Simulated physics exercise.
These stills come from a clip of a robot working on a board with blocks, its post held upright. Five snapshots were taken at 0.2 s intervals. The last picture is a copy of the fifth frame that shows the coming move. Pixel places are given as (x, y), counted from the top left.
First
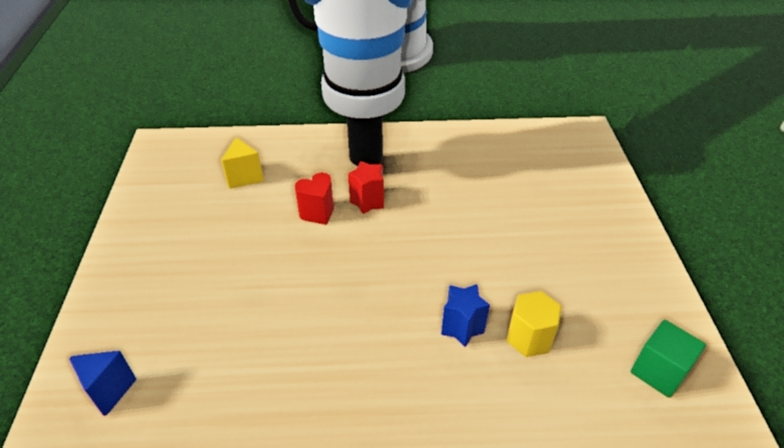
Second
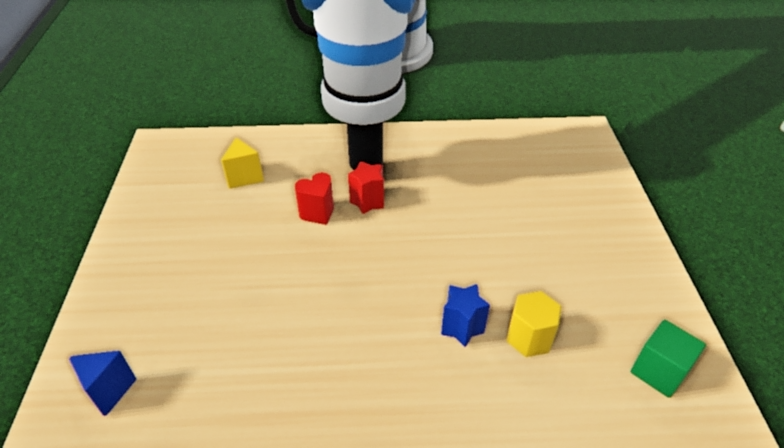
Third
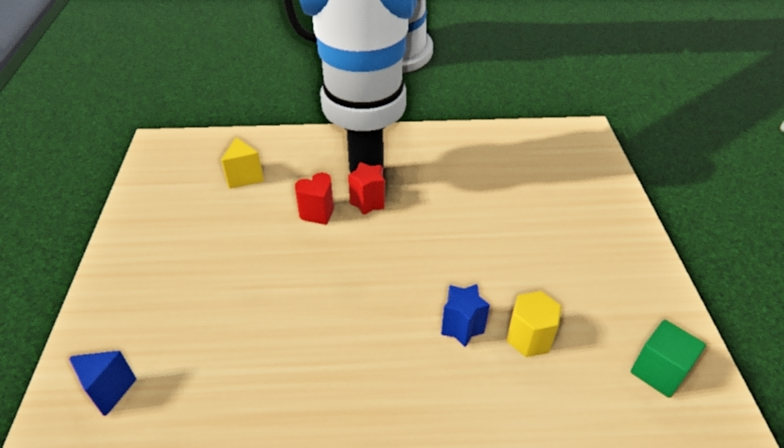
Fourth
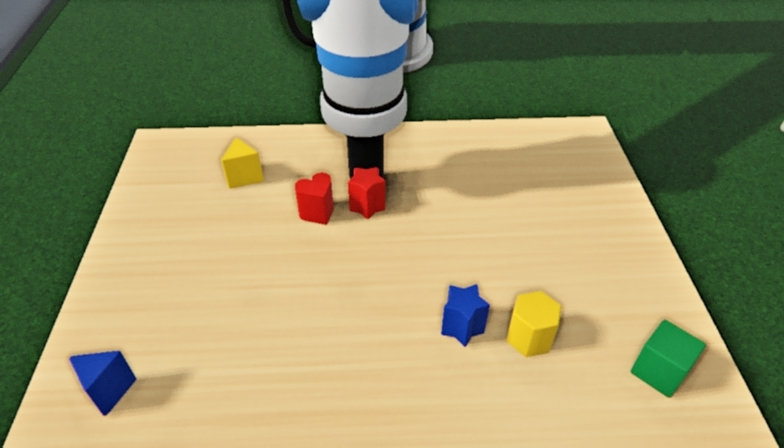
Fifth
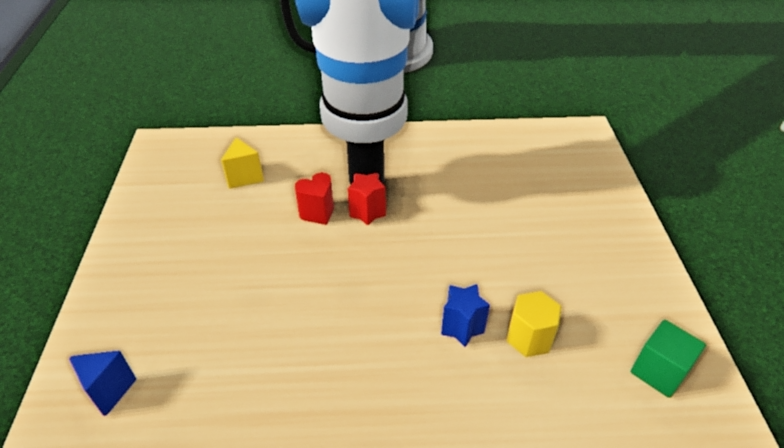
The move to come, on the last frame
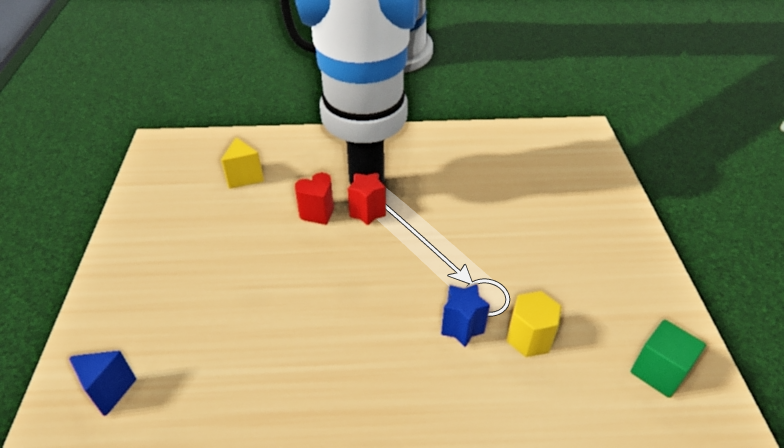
Robot arm with a black post moving toward the viewer and nudging a red star-shaped block forward beside a red heart.
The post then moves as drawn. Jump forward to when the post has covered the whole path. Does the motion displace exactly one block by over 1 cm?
Yes, I think so.
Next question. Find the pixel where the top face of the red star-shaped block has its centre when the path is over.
At the end it should sit near (372, 204).
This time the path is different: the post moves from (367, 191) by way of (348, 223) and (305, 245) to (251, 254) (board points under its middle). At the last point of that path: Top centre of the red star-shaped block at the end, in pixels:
Most likely (357, 221).
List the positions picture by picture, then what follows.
Post's lower end at (366, 157); red star-shaped block at (367, 172); blue star-shaped block at (466, 299), in the first picture.
Post at (366, 163); blocks still, in the second picture.
Post at (366, 169); blocks still, in the third picture.
Post at (367, 175); red star-shaped block at (366, 177), in the fourth picture.
Post at (366, 183); red star-shaped block at (366, 183); blue star-shaped block at (466, 299), in the fifth picture.
Drawn move, in a line from (367, 191) to (487, 297).
What follows on the original path. One third of the way, post at (404, 212); red star-shaped block at (372, 204), turned 60° clockwise.
Two thirds of the way, post at (444, 247); red star-shaped block at (372, 204), turned 60° clockwise.
At the end, post at (489, 287); red star-shaped block at (372, 204), turned 60° clockwise; blue star-shaped block still.
